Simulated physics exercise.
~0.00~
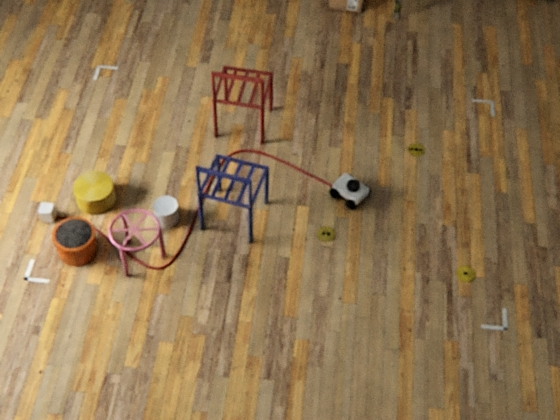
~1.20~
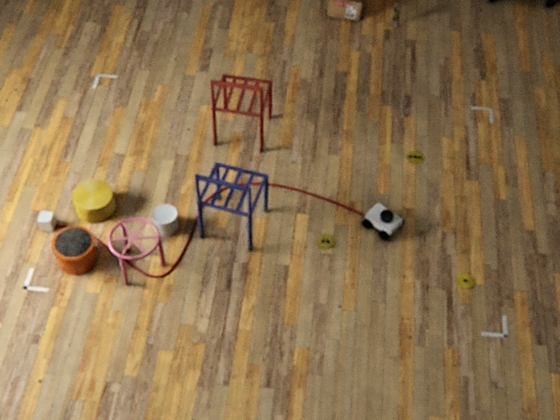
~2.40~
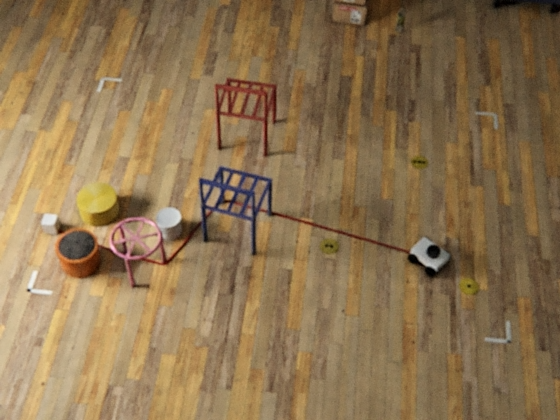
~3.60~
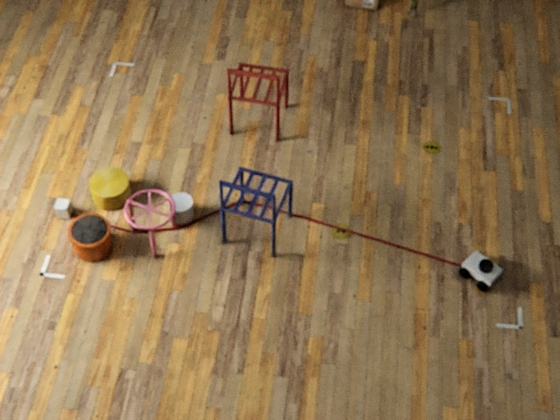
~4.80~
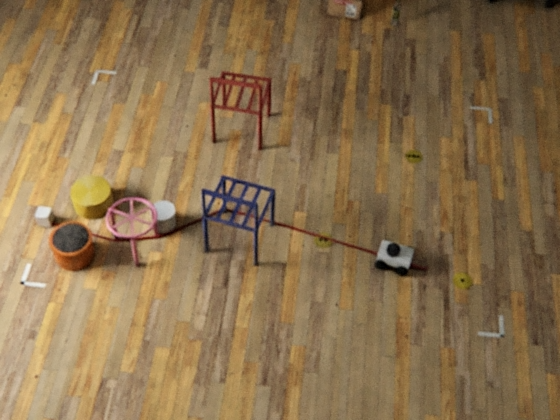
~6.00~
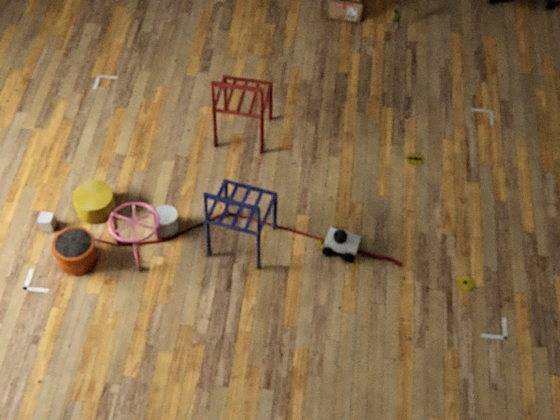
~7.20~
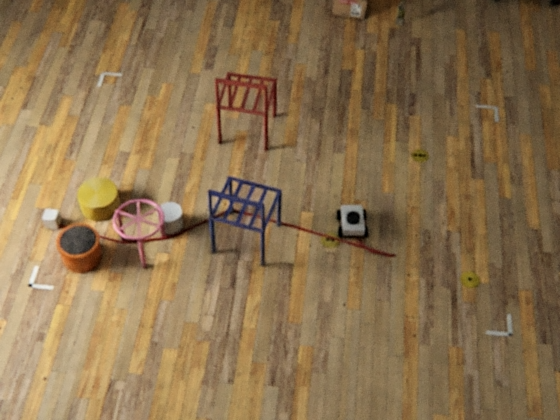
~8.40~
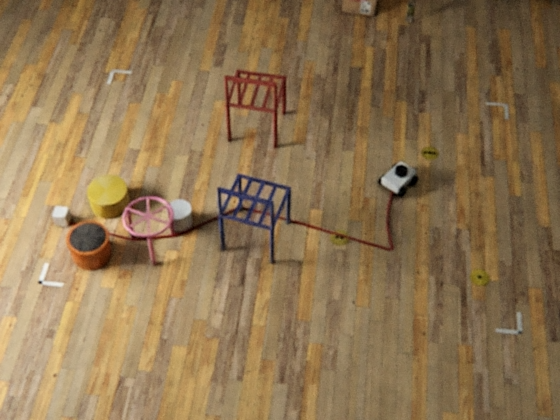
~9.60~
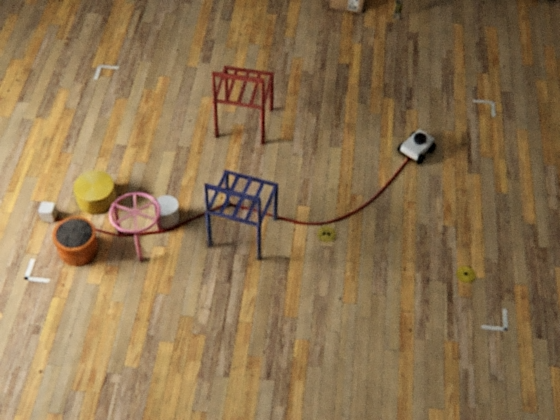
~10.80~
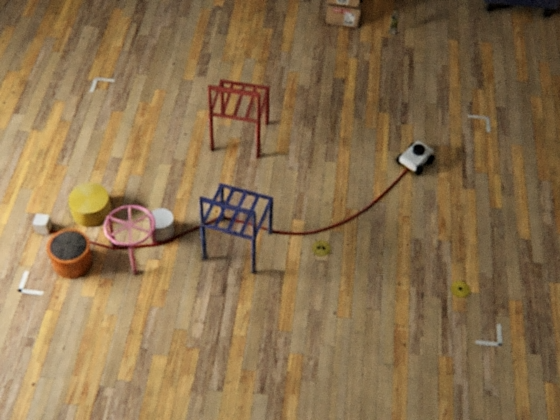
A small white cart trails a red lead that winds among a blue chair, a pink stool, an orange pot and other objects on a wooden floor. It drives right and downward, drawing the lead straight, and the blue chair and pink stool shift slightly as the line tightens. Near the lower right tape corner, the cart turns back left, leaving the lead slack behind it. It then swings upward and to the right, pulling the lead into a bend. Finally it rests at the upper right, the lead curving loosely back to the blue chair, while the red chair stays put.
